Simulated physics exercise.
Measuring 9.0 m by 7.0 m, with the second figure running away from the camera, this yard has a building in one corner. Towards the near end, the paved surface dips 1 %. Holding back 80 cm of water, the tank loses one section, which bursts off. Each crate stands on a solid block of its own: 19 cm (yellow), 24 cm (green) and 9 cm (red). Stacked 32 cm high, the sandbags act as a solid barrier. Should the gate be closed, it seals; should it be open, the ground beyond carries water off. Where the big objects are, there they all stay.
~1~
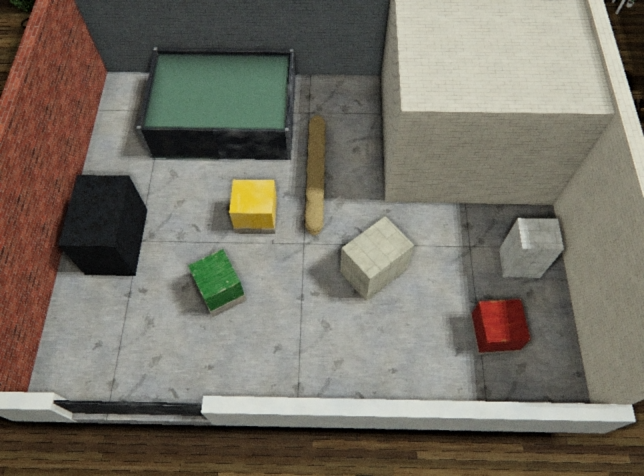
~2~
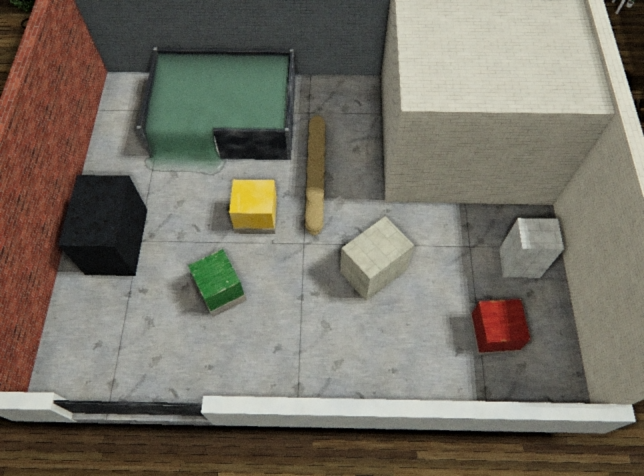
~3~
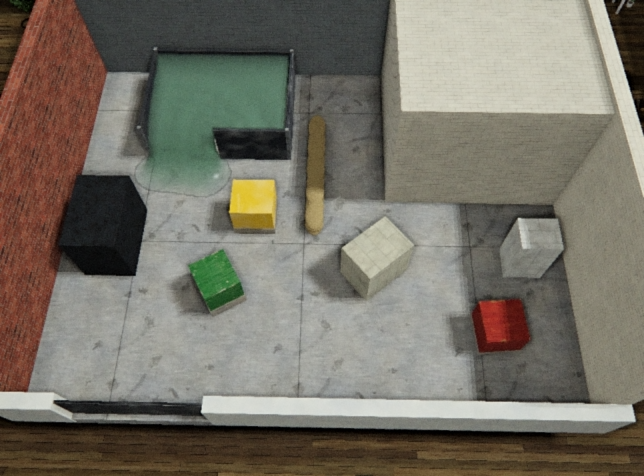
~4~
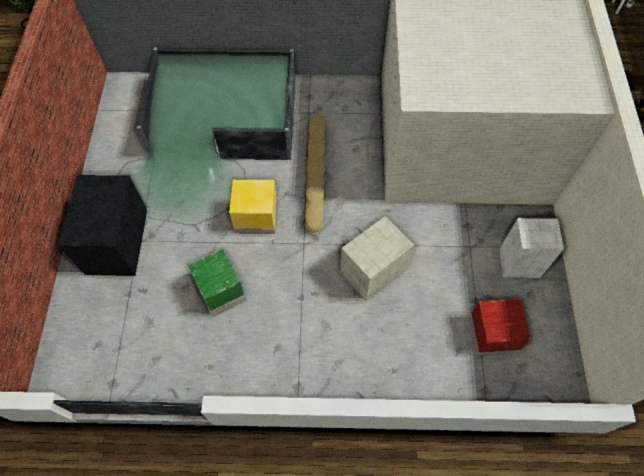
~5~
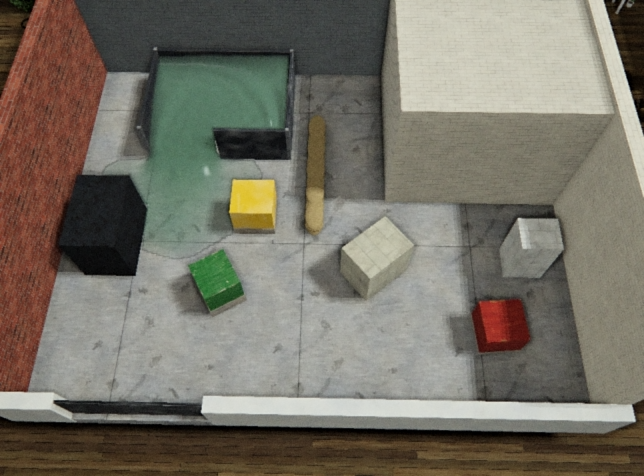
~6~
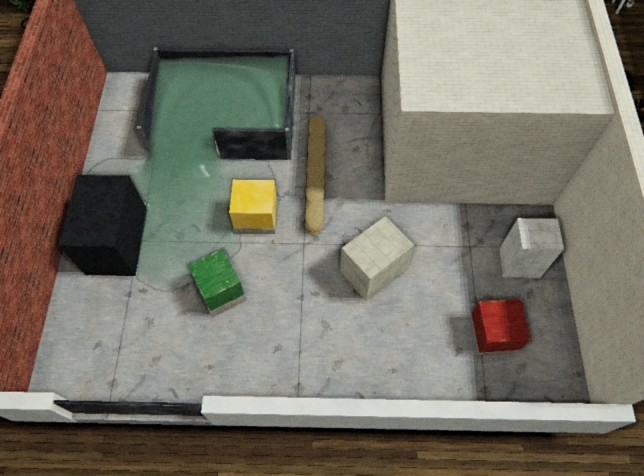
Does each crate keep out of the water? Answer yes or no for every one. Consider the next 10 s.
Yellow crate: Yes, it keeps out of it. Green crate: No, the water touches it. Red crate: No, the water touches it.
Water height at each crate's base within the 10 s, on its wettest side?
Max (cm) - yellow: 14; green: 36; red: 18.
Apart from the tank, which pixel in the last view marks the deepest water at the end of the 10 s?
Around (582, 413).
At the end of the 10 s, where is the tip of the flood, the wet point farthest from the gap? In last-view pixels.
I'd mark it close to (582, 413).
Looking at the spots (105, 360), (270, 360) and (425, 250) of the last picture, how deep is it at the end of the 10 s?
11, 6 and 8 cm.
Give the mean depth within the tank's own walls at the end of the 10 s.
Roughly 9 centimetres.
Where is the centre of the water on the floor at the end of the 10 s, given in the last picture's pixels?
The water's centre sits at about (279, 251).
A moment later water covers 25 % of the floor and is deepest (52 cm) near (142, 208); yellow plinth reached, green plinth reached, red plinth not reached.
Soon after water covers 45 % of the floor and is deepest (42 cm) near (151, 393); yellow plinth reached, green plinth reached, red plinth not reached.
Next water covers 60 % of the floor and is deepest (35 cm) near (133, 370); yellow plinth reached, green plinth reached, red plinth not reached.
Later on water covers 85 % of the floor and is deepest (22 cm) near (206, 406); yellow plinth reached, green plinth reached, red plinth reached.
At the end water covers 100 % of the floor and is deepest (20 cm) near (582, 413); highest at the yellow plinth 14 cm, highest at the green plinth 36 cm, highest at the red plinth 18 cm.
